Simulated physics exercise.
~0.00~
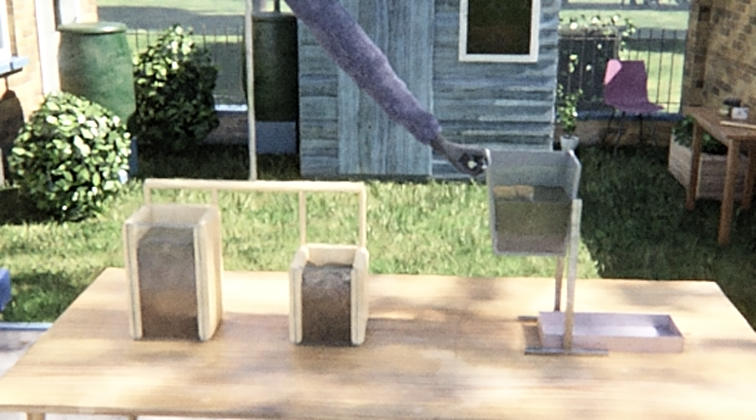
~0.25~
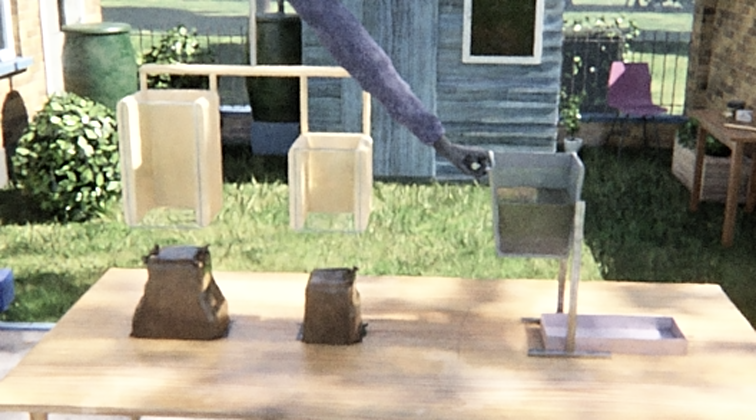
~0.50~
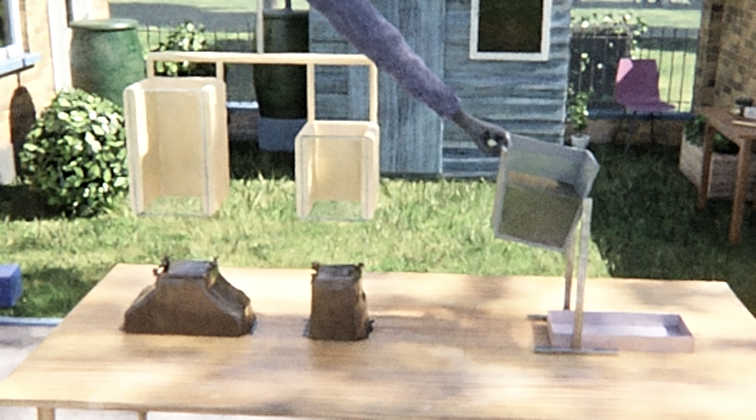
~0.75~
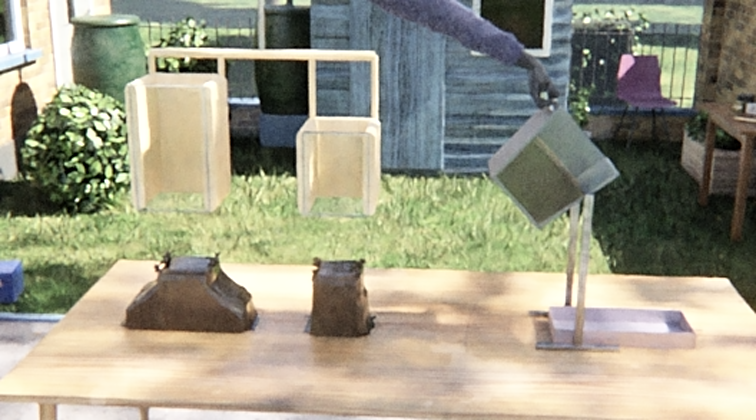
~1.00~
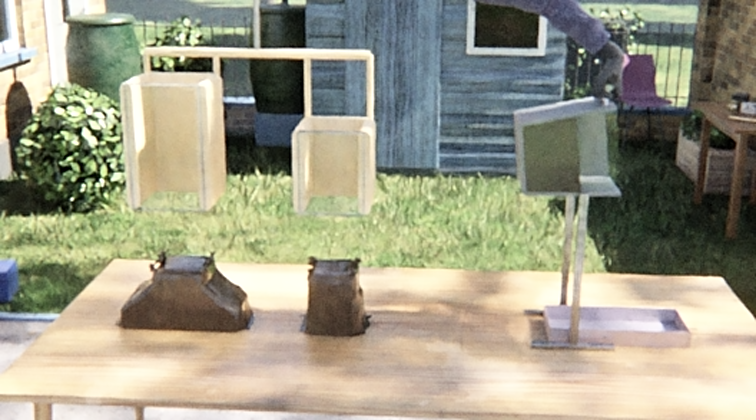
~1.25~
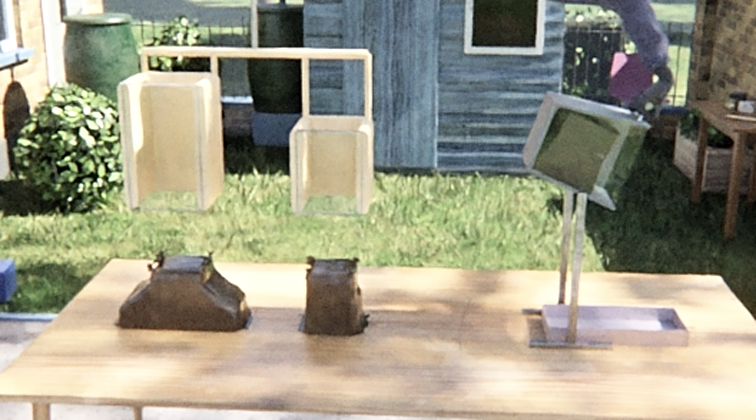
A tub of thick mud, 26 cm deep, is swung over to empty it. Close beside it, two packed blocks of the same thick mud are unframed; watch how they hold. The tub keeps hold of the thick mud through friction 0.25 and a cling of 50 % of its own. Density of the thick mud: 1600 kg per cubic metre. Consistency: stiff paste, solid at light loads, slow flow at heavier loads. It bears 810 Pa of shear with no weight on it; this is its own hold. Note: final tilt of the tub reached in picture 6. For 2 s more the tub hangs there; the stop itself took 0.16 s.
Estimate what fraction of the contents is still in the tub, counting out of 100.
Roughly 0 out of 100.
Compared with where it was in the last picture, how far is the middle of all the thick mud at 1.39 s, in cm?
The distance comes to some 8 cm.
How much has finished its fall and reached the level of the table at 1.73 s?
2 %.
After 1.39 s, the tub is at 108 degrees and holds 96 %.
After 1.56 s, the tub is at 108 degrees and holds 34 %.
After 1.73 s, the tub is at 108 degrees and holds 0 %.
After 1.90 s, the tub is at 108 degrees and holds 0 %.
After 3.25 s, at the end, the tub is at 108 degrees and holds 0 %.
